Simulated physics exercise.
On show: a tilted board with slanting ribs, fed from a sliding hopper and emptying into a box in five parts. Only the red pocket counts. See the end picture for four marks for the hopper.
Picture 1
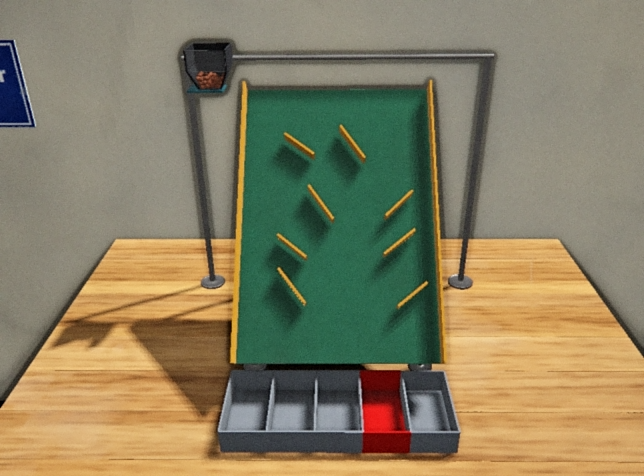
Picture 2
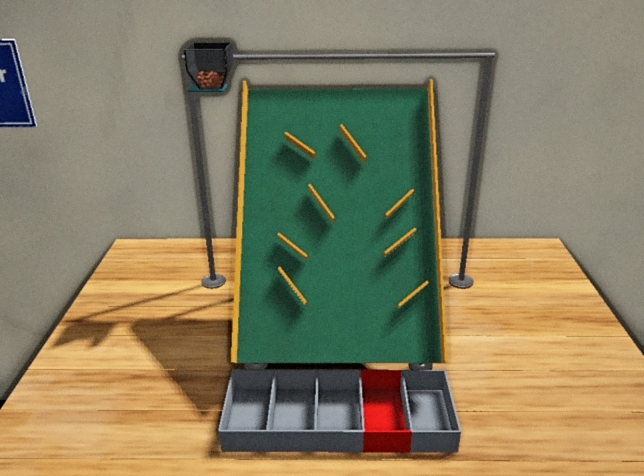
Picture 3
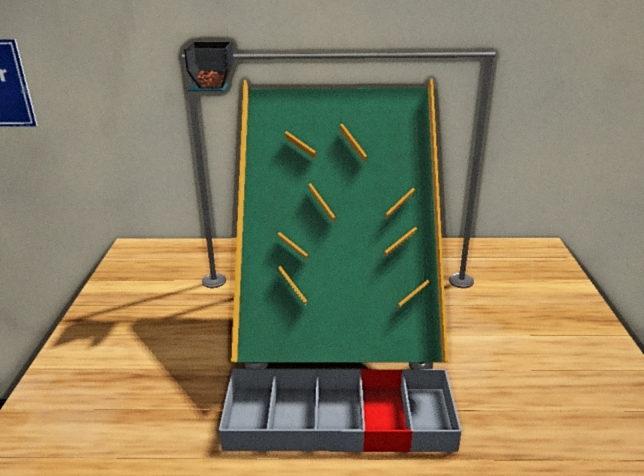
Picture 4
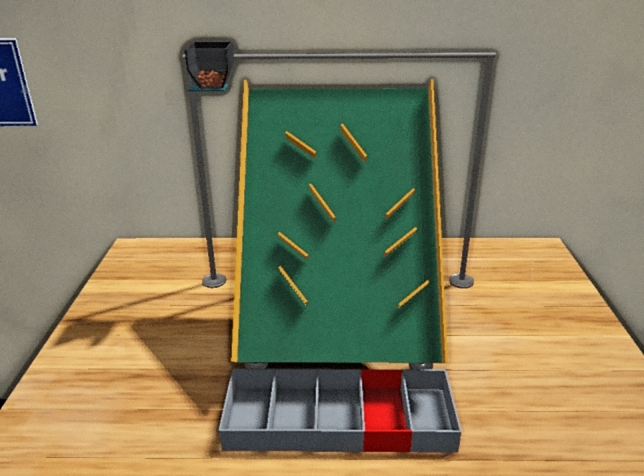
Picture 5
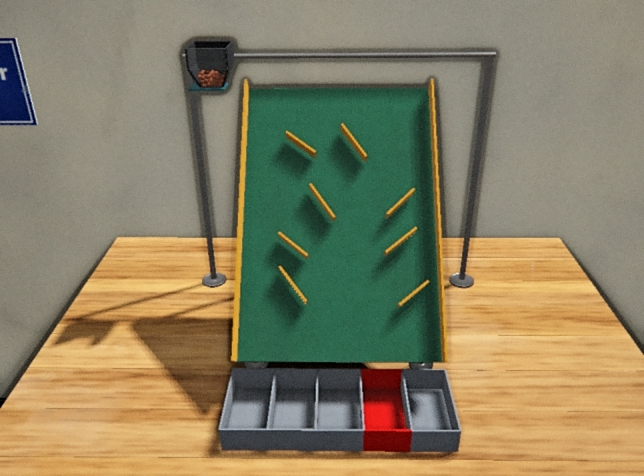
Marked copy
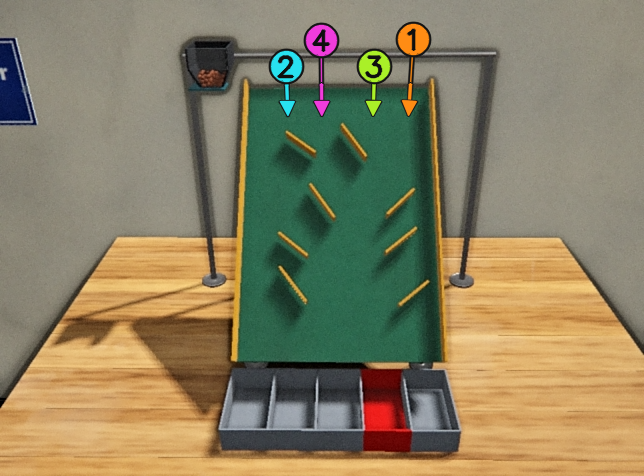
On a wooden tabletop against a grey wall, a hopper of clay-coloured pellets stays still above a green board with slanting ribs.
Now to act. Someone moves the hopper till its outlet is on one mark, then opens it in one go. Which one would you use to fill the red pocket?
I would pick mark 4.
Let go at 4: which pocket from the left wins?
The fourth.
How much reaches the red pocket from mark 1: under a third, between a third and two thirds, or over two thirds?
Mark 1 gives under a third.
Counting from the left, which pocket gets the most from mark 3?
The third from the left.
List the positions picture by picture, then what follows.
In the first picture, hopper (212, 79), clay pellets, door shut.
In the second picture, ribs (285, 132) to (314, 153), (341, 125) to (365, 157), (309, 184) to (334, 218).
In the third picture, ribs (387, 214) to (414, 189), (279, 233) to (307, 256), (386, 252) to (416, 228).
In the fourth picture, ribs (280, 267) to (306, 302), (400, 305) to (429, 281).
In the fifth picture, red pocket (387, 439), number 4 of 5 from the left.
On the marked copy, mark 1 meets the board at (408, 110); mark 2 meets the board at (287, 110); mark 3 meets the board at (373, 110); mark 4 meets the board at (321, 110).
With 1, just a few in the red pocket, almost all in other pockets, about a tenth outside the box.
With 2, roughly a third in the red pocket, roughly half in other pockets, about a tenth outside the box.
With 3, about a tenth in the red pocket, the larger part in other pockets, about a tenth outside the box.
With 4, the larger part in the red pocket, about a tenth in other pockets, about a tenth outside the box.
